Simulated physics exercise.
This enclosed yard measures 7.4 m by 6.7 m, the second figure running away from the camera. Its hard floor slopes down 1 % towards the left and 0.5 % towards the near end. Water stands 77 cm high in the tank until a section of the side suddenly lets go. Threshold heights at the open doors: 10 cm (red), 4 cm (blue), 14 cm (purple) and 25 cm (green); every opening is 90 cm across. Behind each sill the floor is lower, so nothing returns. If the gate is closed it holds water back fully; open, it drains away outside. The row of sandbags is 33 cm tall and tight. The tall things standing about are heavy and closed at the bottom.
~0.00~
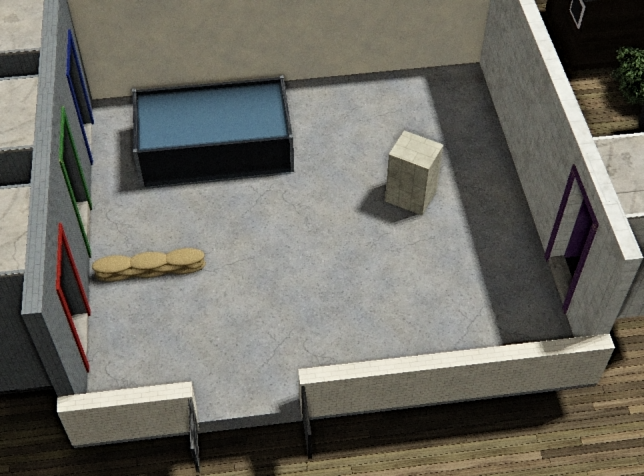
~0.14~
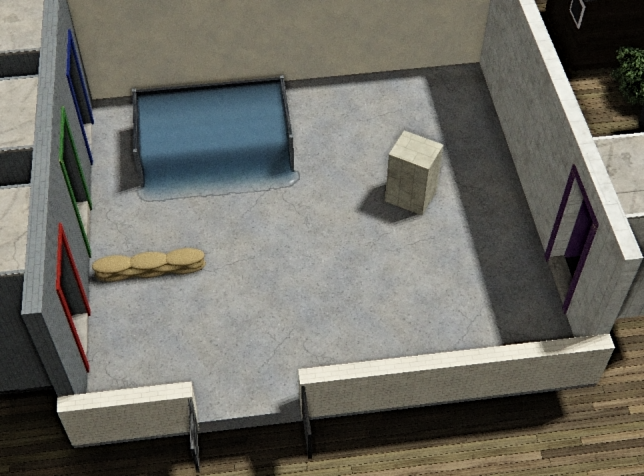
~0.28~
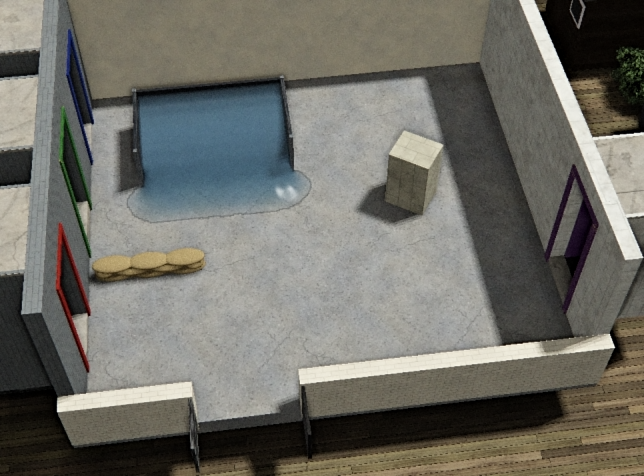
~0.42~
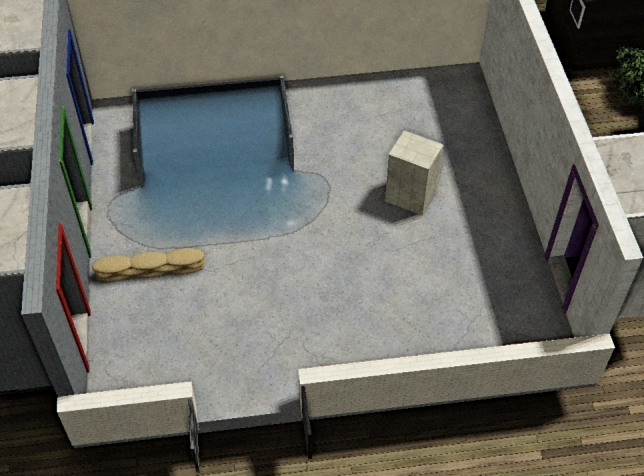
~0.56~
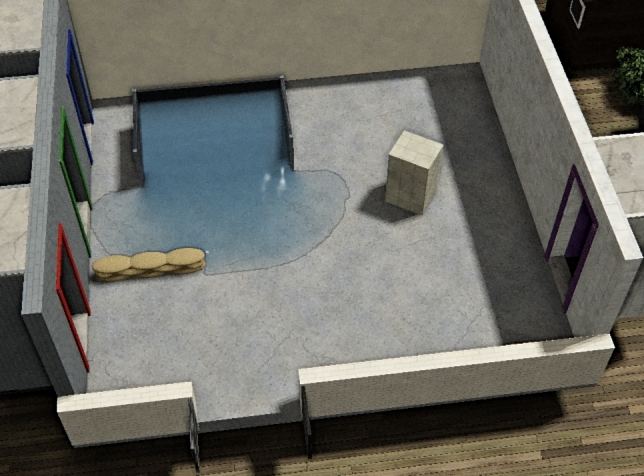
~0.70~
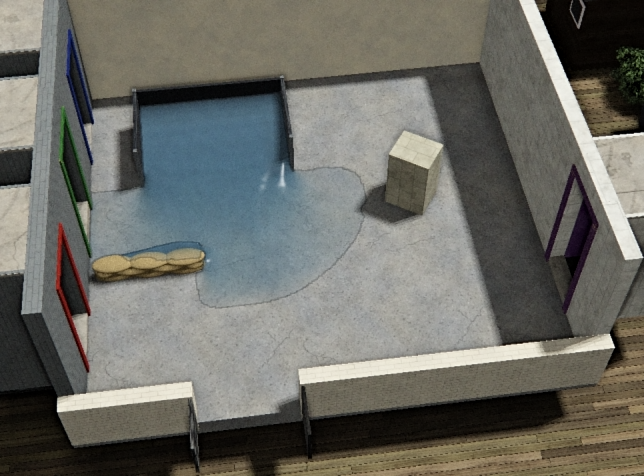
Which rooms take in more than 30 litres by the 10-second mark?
The water let in: At the red door it does not reach the limit; at the blue door it goes over the limit; at the purple door it does not reach the limit; at the green door it does not reach the limit.
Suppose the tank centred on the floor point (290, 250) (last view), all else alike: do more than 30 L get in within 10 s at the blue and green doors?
Against that limit: Blue below, green not over.
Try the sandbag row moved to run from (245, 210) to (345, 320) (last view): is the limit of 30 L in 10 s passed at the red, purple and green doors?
Against that limit: Red above, purple under, green under.
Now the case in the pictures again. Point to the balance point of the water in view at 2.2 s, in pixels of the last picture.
At about (227, 247).
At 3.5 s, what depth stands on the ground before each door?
In cm: Red 3, blue 5, purple 0, green 17.
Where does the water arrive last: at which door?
The purple one.
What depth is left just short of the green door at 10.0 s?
Some 6.0 cm.
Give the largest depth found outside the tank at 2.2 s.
About 35 cm.
After 1.4 s water covers 40 % of the floor and is deepest (44 cm) near (190, 251); red door 3 cm at the sill, 0 L in, blue door not reached, purple door not reached, green door 21 cm at the sill, 0 L in.
After 2.2 s water covers 50 % of the floor and is deepest (35 cm) near (90, 262); red door 5 cm at the sill, 0 L in, blue door not reached, purple door not reached, green door 25 cm at the sill, 5 L in.
After 3.5 s water covers 55 % of the floor and is deepest (28 cm) near (582, 361); red door 3 cm at the sill, 0 L in, blue door 5 cm at the sill, 0 L in, purple door not reached, green door 17 cm at the sill, 10 L in.
After 6.0 s water covers 80 % of the floor and is deepest (12 cm) near (512, 369); red door 6 cm at the sill, 0 L in, blue door 9 cm at the sill, 25 L in, purple door 8 cm at the sill, 2 L in, green door 9 cm at the sill, 11 L in.
After 10.0 s water covers 95 % of the floor and is deepest (7 cm) near (88, 421); red door 6 cm at the sill, 0 L in, blue door 6 cm at the sill, 58 L in, purple door 3 cm at the sill, 2 L in, green door 6 cm at the sill, 11 L in.
